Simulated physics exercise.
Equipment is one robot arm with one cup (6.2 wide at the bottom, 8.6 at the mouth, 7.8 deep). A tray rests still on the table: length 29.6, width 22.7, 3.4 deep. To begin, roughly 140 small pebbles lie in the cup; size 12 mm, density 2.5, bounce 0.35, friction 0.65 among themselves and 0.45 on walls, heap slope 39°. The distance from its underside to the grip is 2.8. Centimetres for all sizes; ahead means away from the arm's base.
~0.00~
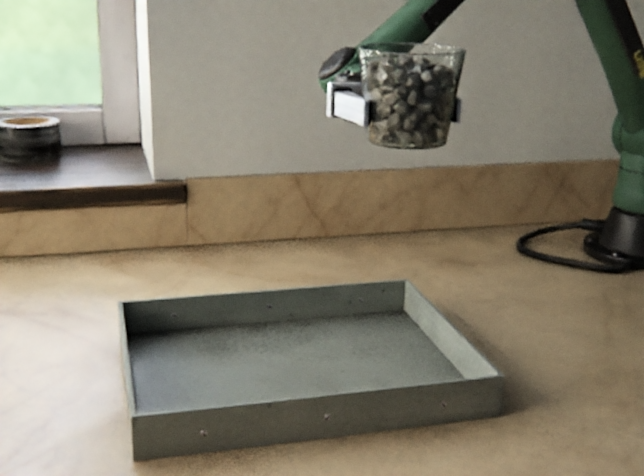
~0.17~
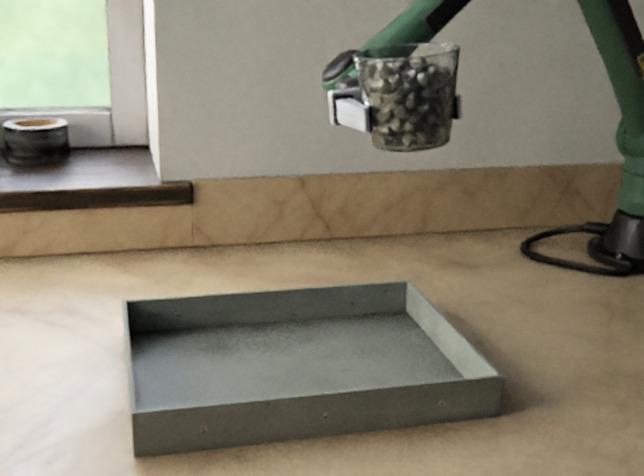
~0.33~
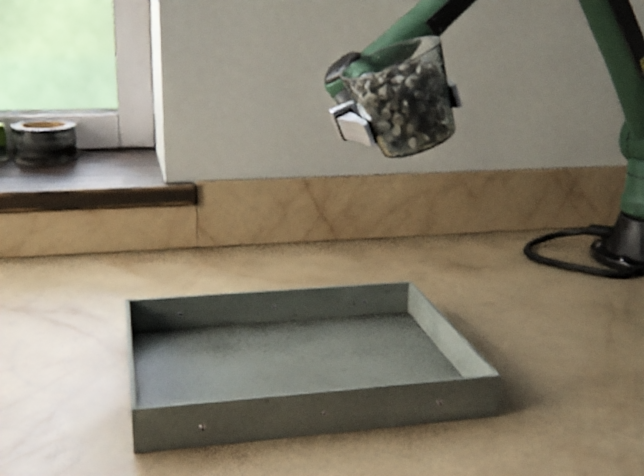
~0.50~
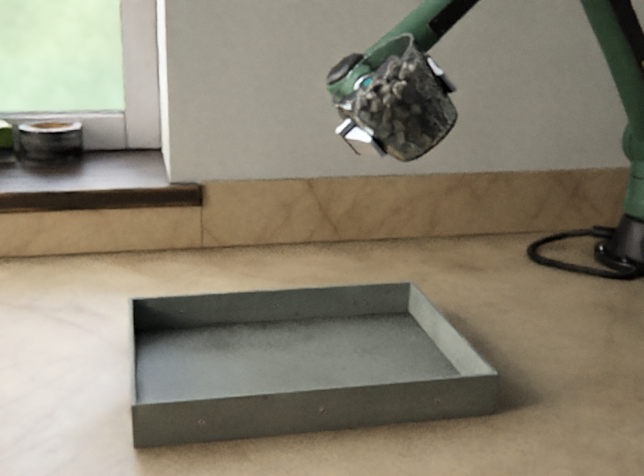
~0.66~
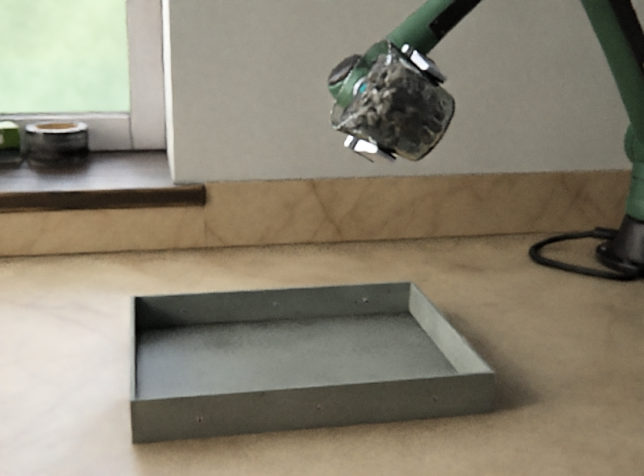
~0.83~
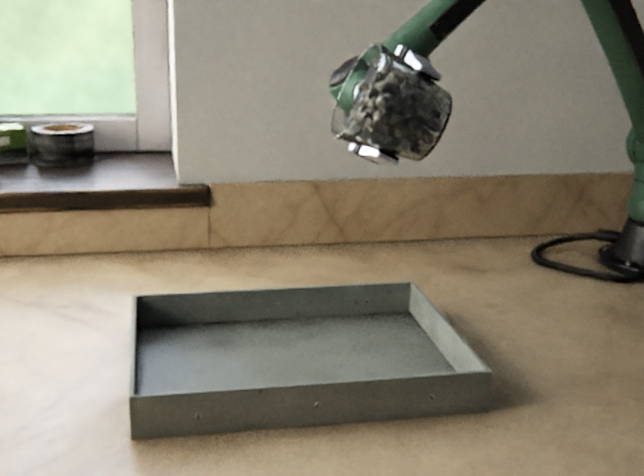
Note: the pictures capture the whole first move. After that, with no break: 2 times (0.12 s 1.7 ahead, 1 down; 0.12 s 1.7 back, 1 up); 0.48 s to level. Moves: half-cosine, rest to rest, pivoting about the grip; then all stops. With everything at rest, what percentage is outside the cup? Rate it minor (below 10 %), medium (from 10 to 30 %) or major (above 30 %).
Rated: Minor.
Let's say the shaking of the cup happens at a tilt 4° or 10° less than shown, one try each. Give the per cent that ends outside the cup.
It would be around 5 and 0 per cent.
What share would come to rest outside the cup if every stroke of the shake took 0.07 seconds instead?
It would be some 10 %.
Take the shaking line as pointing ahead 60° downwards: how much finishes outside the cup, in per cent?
Some 0 per cent.
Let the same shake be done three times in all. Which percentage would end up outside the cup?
Estimate: Around 5 %.
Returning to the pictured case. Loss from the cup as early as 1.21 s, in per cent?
Around 0 percent at that moment.
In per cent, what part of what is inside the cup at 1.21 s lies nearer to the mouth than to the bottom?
My estimate is near 50 per cent.
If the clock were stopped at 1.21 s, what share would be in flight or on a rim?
Logged share: Close to 0 per cent.
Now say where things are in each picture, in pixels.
In the first picture, cup middle at (409, 97), level; upper third of the load around (408, 77), from x 370 to 450, top at y 65; 138 in the cup.
In the second picture, cup middle at (409, 99), tilted 6° forward; upper third of the load around (409, 80), from x 370 to 445, top at y 65.
In the third picture, cup middle at (405, 102), tilted 22° forward; upper third of the load around (406, 82), from x 360 to 445, top at y 65.
In the fourth picture, cup middle at (401, 104), tilted 43° forward; upper third of the load around (406, 86), from x 355 to 445, top at y 65.
In the fifth picture, cup middle at (397, 107), tilted 59° forward; upper third of the load around (399, 89), from x 355 to 440, top at y 70.
In the sixth picture, cup middle at (396, 109), tilted 65° forward; upper third of the load around (396, 93), from x 355 to 435, top at y 70; 138 in the cup.
After 1.21 s, tilted 65° forward, highest piece 26 above the table; 136 in the cup, 2 in the tray.
After 1.60 s, tilted 22° forward, highest piece 28 above the table; 134 in the cup, 4 in the tray.
After 1.99 s, level, highest piece 29 above the table; 134 in the cup, 4 in the tray.
After 3.04 s, level, highest piece 29 above the table; 134 in the cup, 4 in the tray.
At rest, 134 in the cup, 4 in the tray. That is 3 % outside the cup.
